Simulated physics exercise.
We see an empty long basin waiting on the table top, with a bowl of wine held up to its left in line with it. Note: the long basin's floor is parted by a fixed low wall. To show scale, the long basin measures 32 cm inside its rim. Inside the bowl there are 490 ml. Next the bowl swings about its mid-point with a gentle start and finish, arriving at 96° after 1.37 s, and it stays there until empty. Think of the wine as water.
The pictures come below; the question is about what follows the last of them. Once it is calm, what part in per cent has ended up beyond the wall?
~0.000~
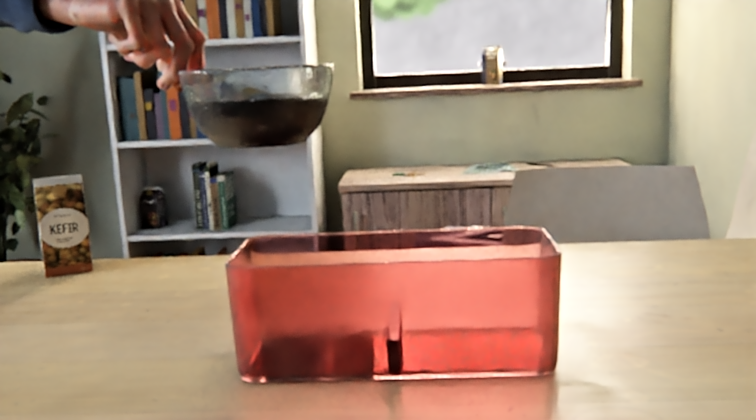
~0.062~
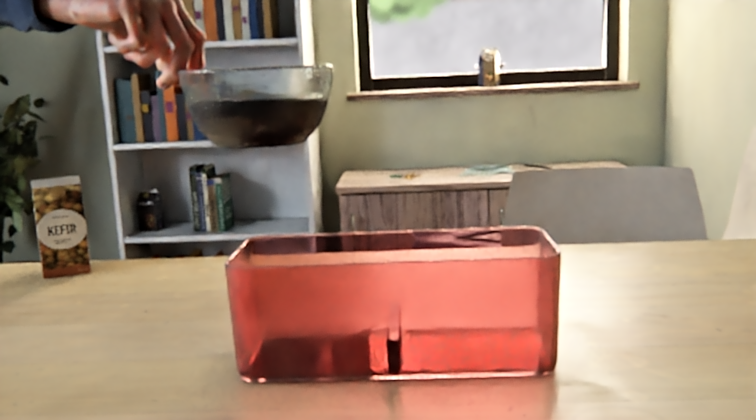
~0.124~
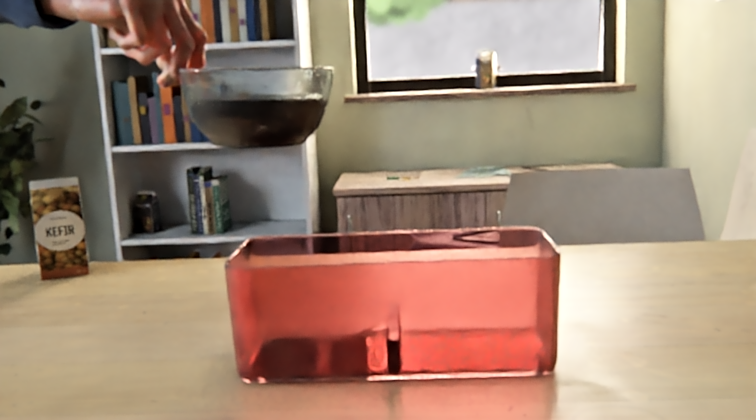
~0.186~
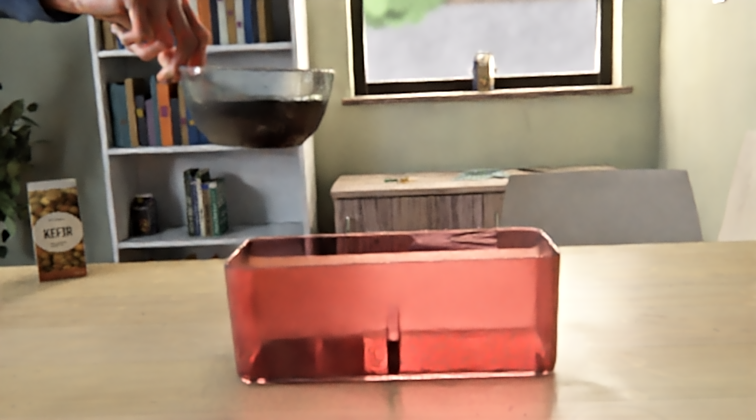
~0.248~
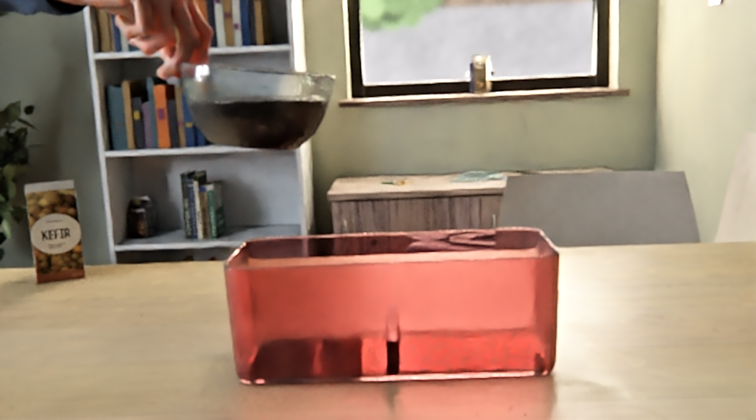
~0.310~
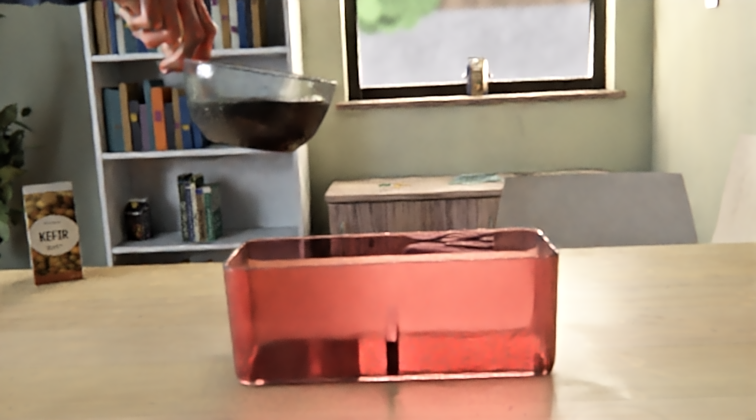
About 62 per cent ends up there.
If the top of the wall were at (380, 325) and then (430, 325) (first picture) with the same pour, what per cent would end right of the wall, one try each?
It comes to 75 per cent, and then 15 per cent.
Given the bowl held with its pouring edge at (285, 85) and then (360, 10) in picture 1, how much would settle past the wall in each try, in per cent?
Try 1: Approx. 5 %; try 2: Approx. 90 %.
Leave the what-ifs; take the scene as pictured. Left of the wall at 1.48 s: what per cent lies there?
That share comes to around 36 in a hundred.
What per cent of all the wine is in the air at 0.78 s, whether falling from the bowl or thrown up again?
Estimate: Some 26 % of the total.
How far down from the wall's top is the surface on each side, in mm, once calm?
Near 26 mm for the left and near 20 mm for the right.
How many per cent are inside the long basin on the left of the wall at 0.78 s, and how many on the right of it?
2 per cent left and 2 right, roughly.
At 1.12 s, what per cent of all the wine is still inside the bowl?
Around 12 in a hundred is still there.
After 0.78 s the tilt is 58° and 70 per cent is still to pour, 2 is left of the wall and 2 right of it.
After 1.12 s the tilt is 88° and 11 per cent is still to pour, 16 is left of the wall and 57 right of it.
After 1.48 s the tilt is 96° and 0 per cent is still to pour, 37 is left of the wall and 62 right of it.
After 1.87 s the tilt is 96° and 0 per cent is still to pour, 37 is left of the wall and 62 right of it.
In the end 37 per cent lies left of the wall, 62 right of it and 1 outside.
